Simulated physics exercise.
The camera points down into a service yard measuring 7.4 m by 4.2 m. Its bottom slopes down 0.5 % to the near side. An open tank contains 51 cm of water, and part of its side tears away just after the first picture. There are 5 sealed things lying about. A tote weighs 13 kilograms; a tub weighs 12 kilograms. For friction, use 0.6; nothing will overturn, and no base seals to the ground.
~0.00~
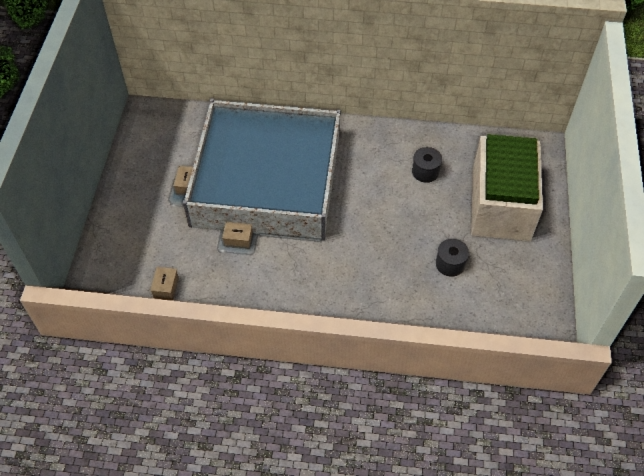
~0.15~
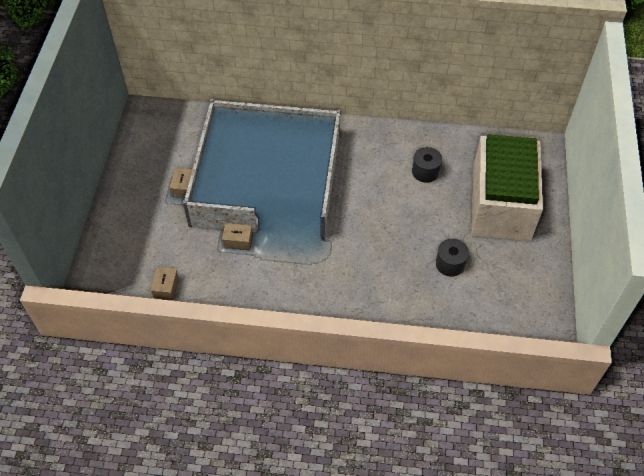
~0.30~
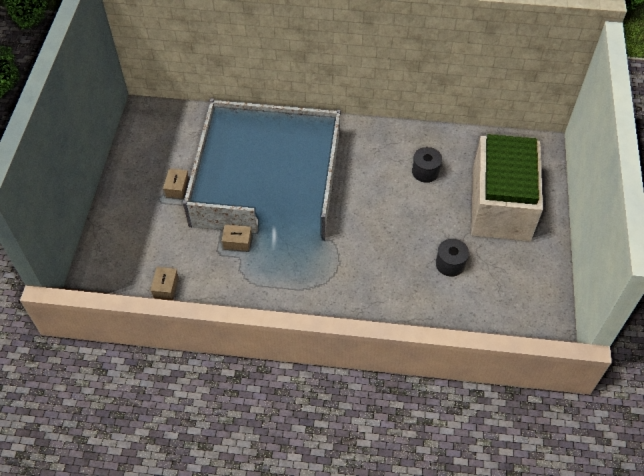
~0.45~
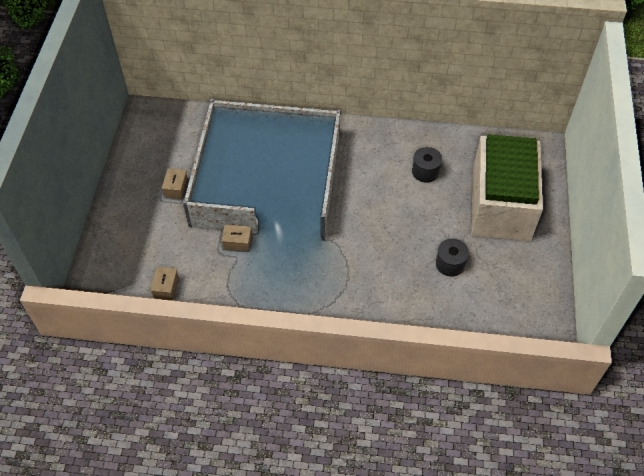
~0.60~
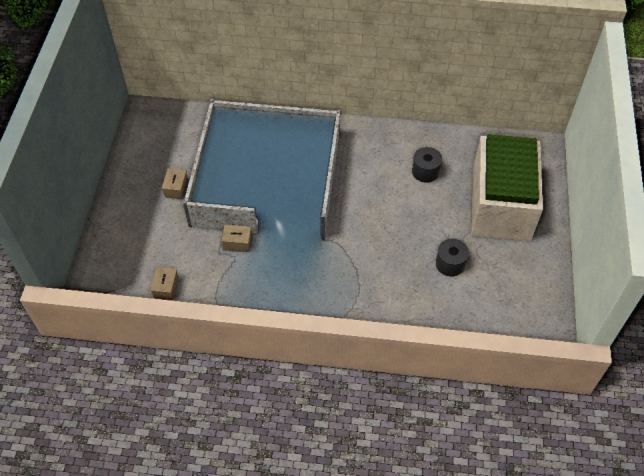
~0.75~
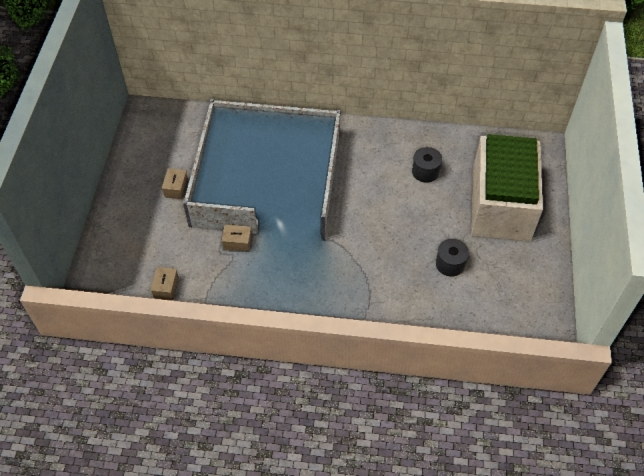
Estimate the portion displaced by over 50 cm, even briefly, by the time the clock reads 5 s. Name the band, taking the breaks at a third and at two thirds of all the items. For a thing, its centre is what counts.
The answer is the lowest band, under a third.
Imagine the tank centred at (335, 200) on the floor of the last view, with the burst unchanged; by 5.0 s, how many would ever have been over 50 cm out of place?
Then the count would be 1.
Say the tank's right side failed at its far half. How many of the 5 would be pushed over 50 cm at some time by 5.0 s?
Then 2 of them would.
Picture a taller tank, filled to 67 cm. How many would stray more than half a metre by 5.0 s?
With that change, 1 of them.
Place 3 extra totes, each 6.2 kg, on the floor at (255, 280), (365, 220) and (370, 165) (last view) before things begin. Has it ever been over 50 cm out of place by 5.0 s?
So it's gets above, then stays below, then stays below.
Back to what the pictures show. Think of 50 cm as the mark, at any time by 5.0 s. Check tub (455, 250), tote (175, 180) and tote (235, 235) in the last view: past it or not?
Within the mark, within the mark, within the mark.
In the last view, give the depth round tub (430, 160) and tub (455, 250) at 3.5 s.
First roughly 0 cm, second roughly 4 cm.
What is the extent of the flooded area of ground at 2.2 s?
About 13 m2.
After 1.1 s 0 of 5 are over 50 cm from their spots; 0 afloat.
After 2.2 s 0 of 5 are over 50 cm from their spots; 0 afloat.
After 3.5 s 1 of 5 are over 50 cm from their spots; 0 afloat.
After 5.0 s 1 of 5 are over 50 cm from their spots, and 1 have been at some point; 0 afloat.
